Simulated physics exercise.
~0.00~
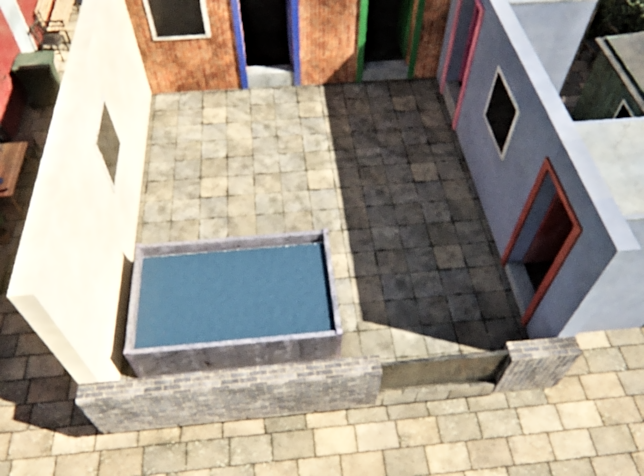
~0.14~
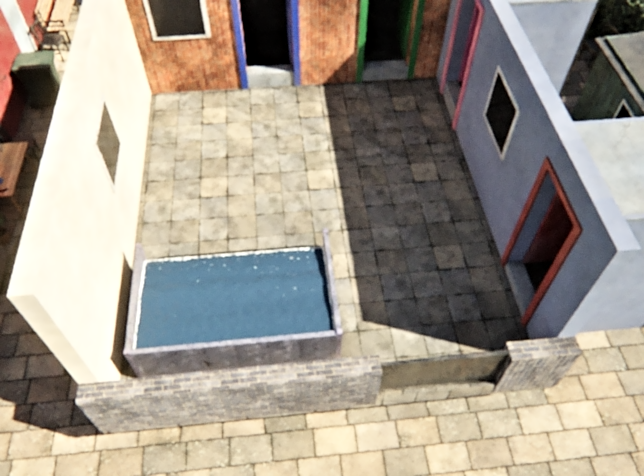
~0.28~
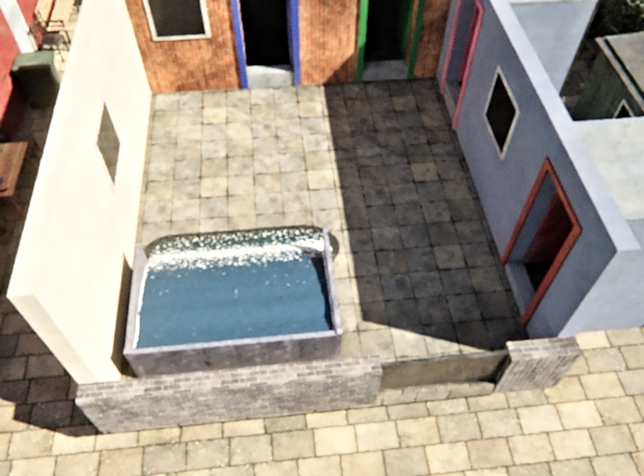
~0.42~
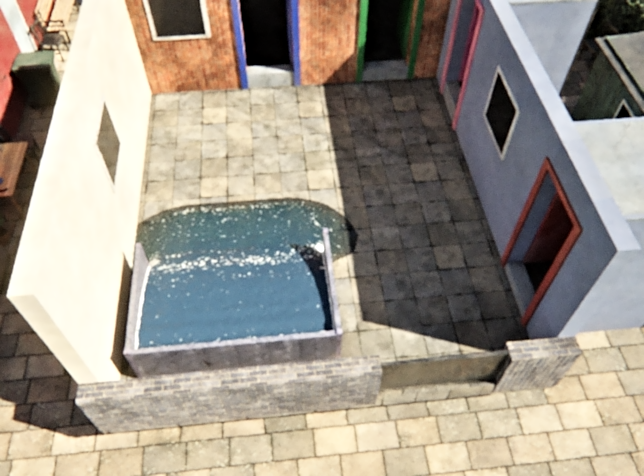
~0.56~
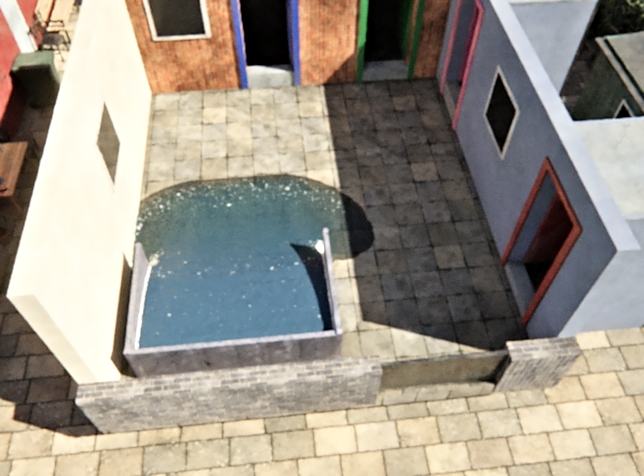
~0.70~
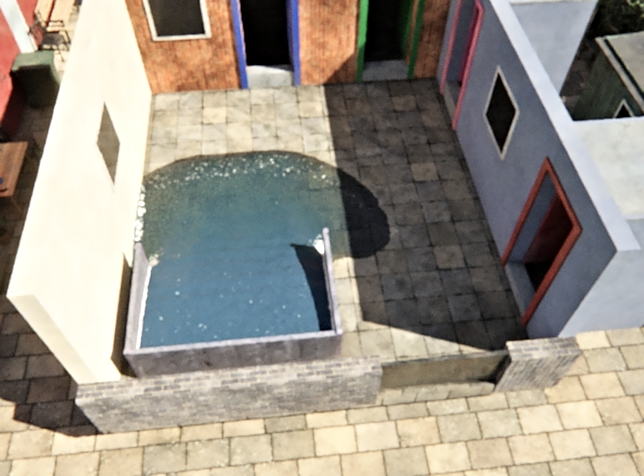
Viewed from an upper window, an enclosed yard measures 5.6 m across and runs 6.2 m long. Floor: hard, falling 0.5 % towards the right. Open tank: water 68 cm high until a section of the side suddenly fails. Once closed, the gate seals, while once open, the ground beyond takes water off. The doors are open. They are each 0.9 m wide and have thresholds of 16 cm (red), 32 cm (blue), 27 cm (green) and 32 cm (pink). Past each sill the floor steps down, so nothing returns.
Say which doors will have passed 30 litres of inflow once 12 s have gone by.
After that time: Red door: Not passed, blue door: Not passed, green door: Not passed, pink door: Not passed.
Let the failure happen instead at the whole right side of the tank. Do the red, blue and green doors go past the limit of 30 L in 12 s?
Red door surpasses it, blue door doesn't reach it, green door doesn't reach it.
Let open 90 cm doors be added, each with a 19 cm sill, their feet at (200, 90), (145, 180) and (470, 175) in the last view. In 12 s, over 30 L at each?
Well, the first is on the high side, the second is on the low side, and the third is on the low side.
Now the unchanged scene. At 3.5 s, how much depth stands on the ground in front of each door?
You'd see red at 0 cm, blue at 21 cm, green at 14 cm and pink at 24 cm.
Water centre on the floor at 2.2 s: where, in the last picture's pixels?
Around (245, 184) in the last picture.
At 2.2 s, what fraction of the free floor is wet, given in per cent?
Covered: Roughly 65 %.
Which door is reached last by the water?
The red door.
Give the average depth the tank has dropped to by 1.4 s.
Depth, averaged: Around 27 centimetres.
After 1.4 s water covers 55 % of the floor and is deepest (28 cm) near (237, 91); red door not reached, blue door 18 cm at the sill, 0 L in, green door not reached, pink door not reached.
After 2.2 s water covers 65 % of the floor and is deepest (44 cm) near (171, 95); red door not reached, blue door 32 cm at the sill, 0 L in, green door 13 cm at the sill, 0 L in, pink door not reached.
After 3.5 s water covers 65 % of the floor and is deepest (31 cm) near (428, 79); red door not reached, blue door 21 cm at the sill, 1 L in, green door 14 cm at the sill, 0 L in, pink door 24 cm at the sill, 0 L in.
After 7.0 s water covers 95 % of the floor and is deepest (24 cm) near (534, 351); red door 7 cm at the sill, 0 L in, blue door 6 cm at the sill, 1 L in, green door 14 cm at the sill, 0 L in, pink door 14 cm at the sill, 0 L in.
After 12.0 s water covers 100 % of the floor and is deepest (17 cm) near (118, 404); red door 12 cm at the sill, 1 L in, blue door 5 cm at the sill, 1 L in, green door 6 cm at the sill, 0 L in, pink door 6 cm at the sill, 0 L in.
